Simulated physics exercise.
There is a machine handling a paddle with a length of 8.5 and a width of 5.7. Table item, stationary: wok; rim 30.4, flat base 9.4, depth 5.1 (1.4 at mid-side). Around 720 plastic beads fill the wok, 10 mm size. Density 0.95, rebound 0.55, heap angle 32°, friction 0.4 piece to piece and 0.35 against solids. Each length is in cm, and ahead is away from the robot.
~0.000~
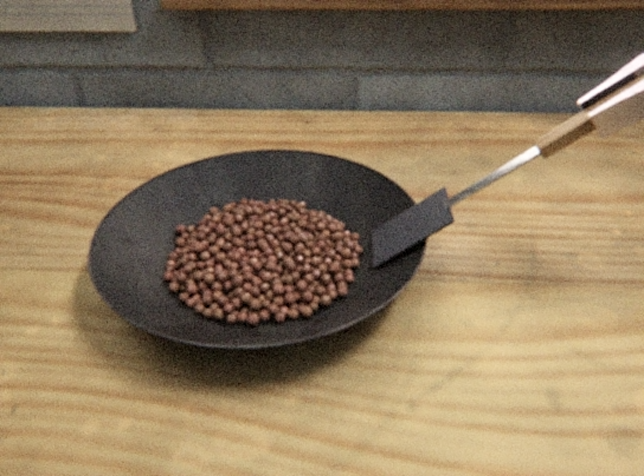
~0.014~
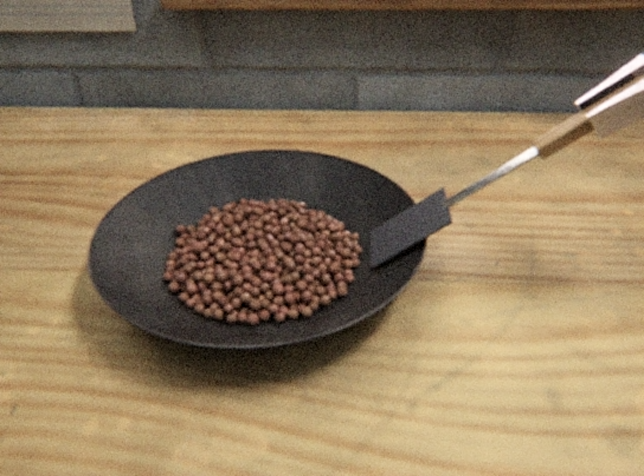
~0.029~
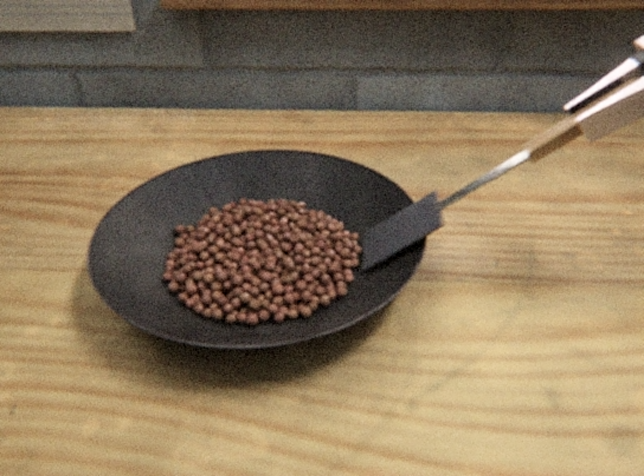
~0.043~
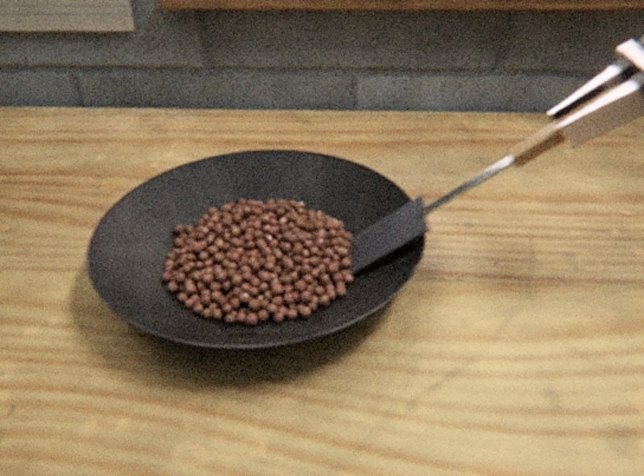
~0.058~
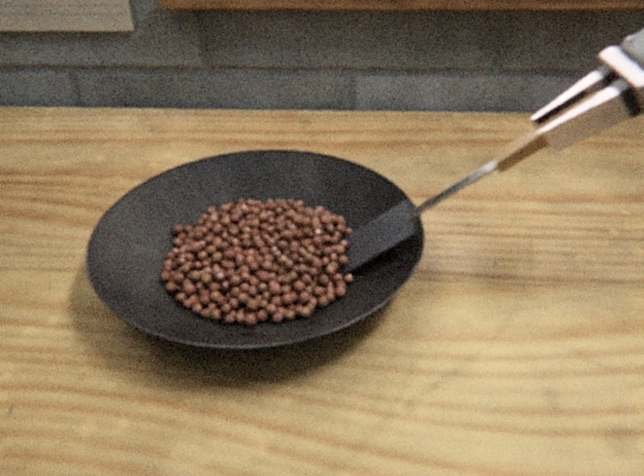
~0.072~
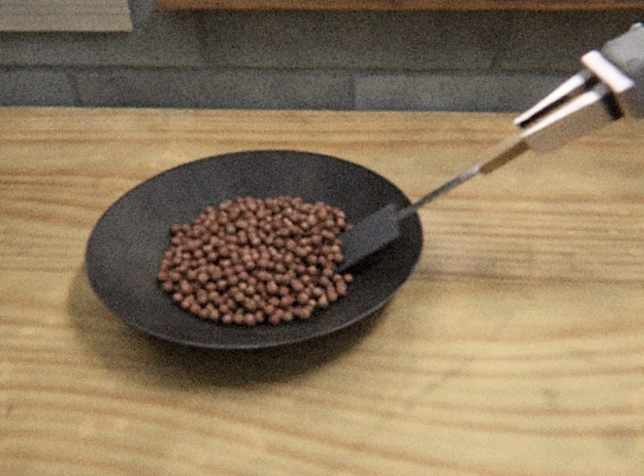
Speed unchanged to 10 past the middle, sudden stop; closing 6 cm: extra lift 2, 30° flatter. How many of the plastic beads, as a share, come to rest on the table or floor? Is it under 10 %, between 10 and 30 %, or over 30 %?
It is under 10 %.
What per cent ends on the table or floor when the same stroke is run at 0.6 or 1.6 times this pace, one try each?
First try around 0 %, second try around 20 %.
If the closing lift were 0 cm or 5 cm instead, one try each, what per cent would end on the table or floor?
Roughly 5 per cent, then 10 per cent.
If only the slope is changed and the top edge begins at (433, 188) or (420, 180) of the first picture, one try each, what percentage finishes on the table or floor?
I'd say near 10 per cent for the first and near 10 per cent for the second.
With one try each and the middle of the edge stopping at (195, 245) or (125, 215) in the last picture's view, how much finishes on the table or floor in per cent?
Try 1: Approx. 0 %; try 2: Approx. 20 %.
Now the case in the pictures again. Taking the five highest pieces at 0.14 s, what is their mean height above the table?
Height: Some 5 cm.
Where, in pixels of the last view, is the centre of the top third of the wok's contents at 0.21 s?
I'd say close to (201, 239).
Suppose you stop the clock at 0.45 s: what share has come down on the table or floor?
Some 5 per cent.
By 0.14 s, sloping 39°, highest piece 5 above the table; 721 in the wok.
By 0.21 s, sloping 32°, highest piece 6 above the table; 721 in the wok.
By 0.45 s, sloping 9°, highest piece 6 above the table; 677 in the wok, 35 on the table or floor, 9 on the blade or in flight.
By 1.50 s, sloping 9°, highest piece 5 above the table; 676 in the wok, 45 on the table or floor.
Final count, 676 in the wok, 45 on the table or floor. That is 6 % on the table or floor.
